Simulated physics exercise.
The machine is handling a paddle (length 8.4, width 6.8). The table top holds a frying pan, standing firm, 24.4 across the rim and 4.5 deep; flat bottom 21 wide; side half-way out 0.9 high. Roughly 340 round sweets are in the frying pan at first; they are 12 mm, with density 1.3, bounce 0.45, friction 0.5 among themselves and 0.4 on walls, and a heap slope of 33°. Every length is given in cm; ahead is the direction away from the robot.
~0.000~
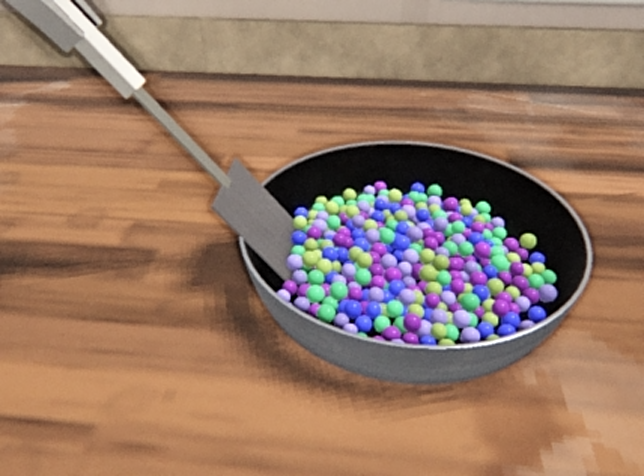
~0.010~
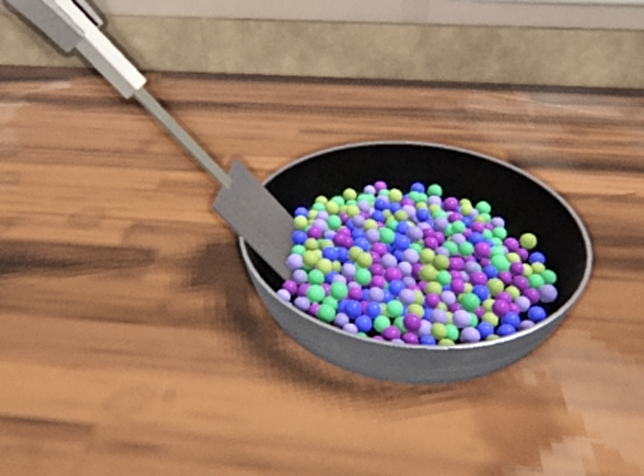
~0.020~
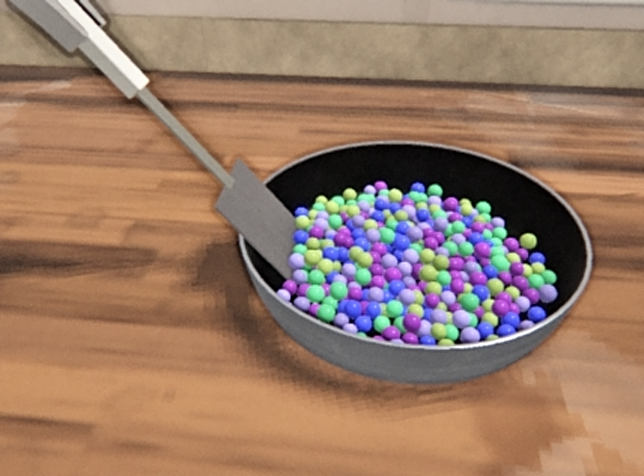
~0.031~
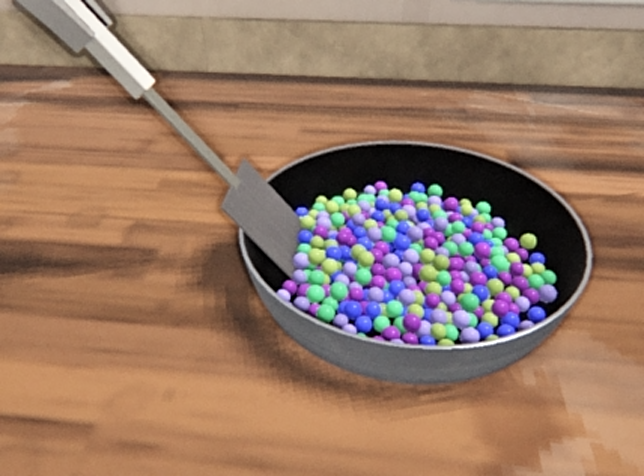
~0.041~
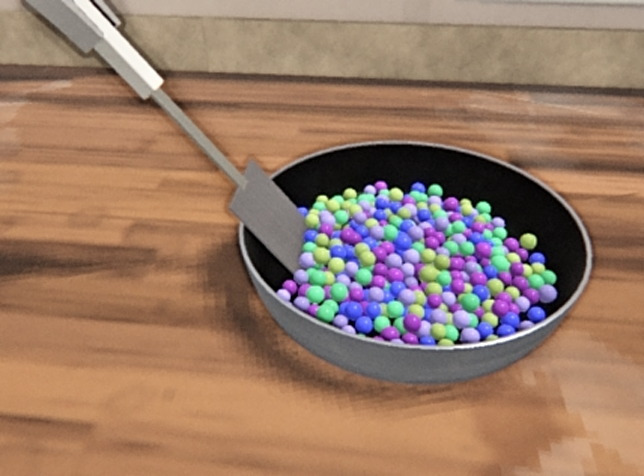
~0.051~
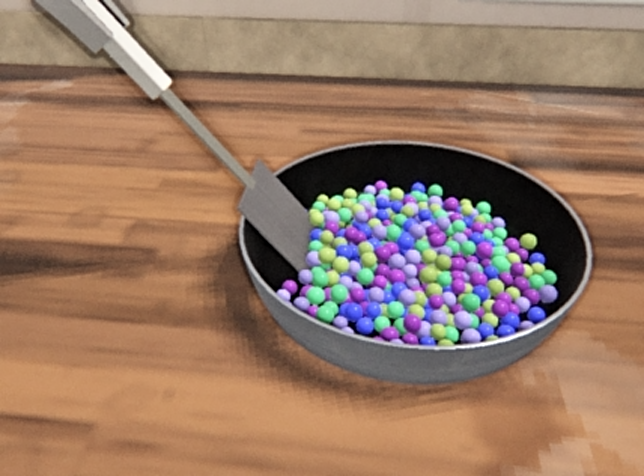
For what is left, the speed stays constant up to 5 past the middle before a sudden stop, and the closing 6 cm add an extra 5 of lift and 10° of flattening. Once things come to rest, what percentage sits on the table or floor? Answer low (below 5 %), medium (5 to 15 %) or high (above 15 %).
Low.
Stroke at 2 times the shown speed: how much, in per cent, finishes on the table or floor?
Roughly 15 percent ends on the table or floor.
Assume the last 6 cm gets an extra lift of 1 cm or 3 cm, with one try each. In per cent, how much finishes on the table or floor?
Estimates, in order: 0 % then 0 %.
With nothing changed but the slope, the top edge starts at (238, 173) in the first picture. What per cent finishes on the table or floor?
Roughly 0%.
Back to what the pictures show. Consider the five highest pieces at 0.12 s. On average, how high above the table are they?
About 4 cm.
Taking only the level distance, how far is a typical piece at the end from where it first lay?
I'd estimate close to 2 centimetres.
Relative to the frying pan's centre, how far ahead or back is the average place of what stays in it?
Ahead of centre, roughly 3.5 centimetres.
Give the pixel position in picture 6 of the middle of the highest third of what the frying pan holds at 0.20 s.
Around (443, 243).
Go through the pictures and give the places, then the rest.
In the first picture, the paddle top edge at (224, 181), sloping 52°; upper third of the load around (401, 244), from x 285 to 550, top at y 190; 340 in the frying pan.
In the second picture, the paddle top edge at (225, 181), sloping 52°; upper third of the load around (401, 244), from x 285 to 545, top at y 190.
In the third picture, the paddle top edge at (227, 181), sloping 52°; upper third of the load around (396, 244), from x 285 to 545, top at y 190.
In the fourth picture, the paddle top edge at (233, 181), sloping 52°; upper third of the load around (397, 245), from x 285 to 545, top at y 190.
In the fifth picture, the paddle top edge at (241, 182), sloping 52°; upper third of the load around (396, 244), from x 285 to 545, top at y 190.
In the sixth picture, the paddle top edge at (249, 182), sloping 52°; upper third of the load around (397, 245), from x 285 to 550, top at y 190; 340 in the frying pan.
After 0.12 s, sloping 52°, highest piece 4 above the table; 340 in the frying pan.
After 0.20 s, sloping 47°, highest piece 6 above the table; 340 in the frying pan.
After 0.43 s, sloping 42°, highest piece 4 above the table; 340 in the frying pan.
After 1.48 s, sloping 42°, highest piece 4 above the table; 340 in the frying pan.
In the end, 340 in the frying pan. That is 0 % on the table or floor.
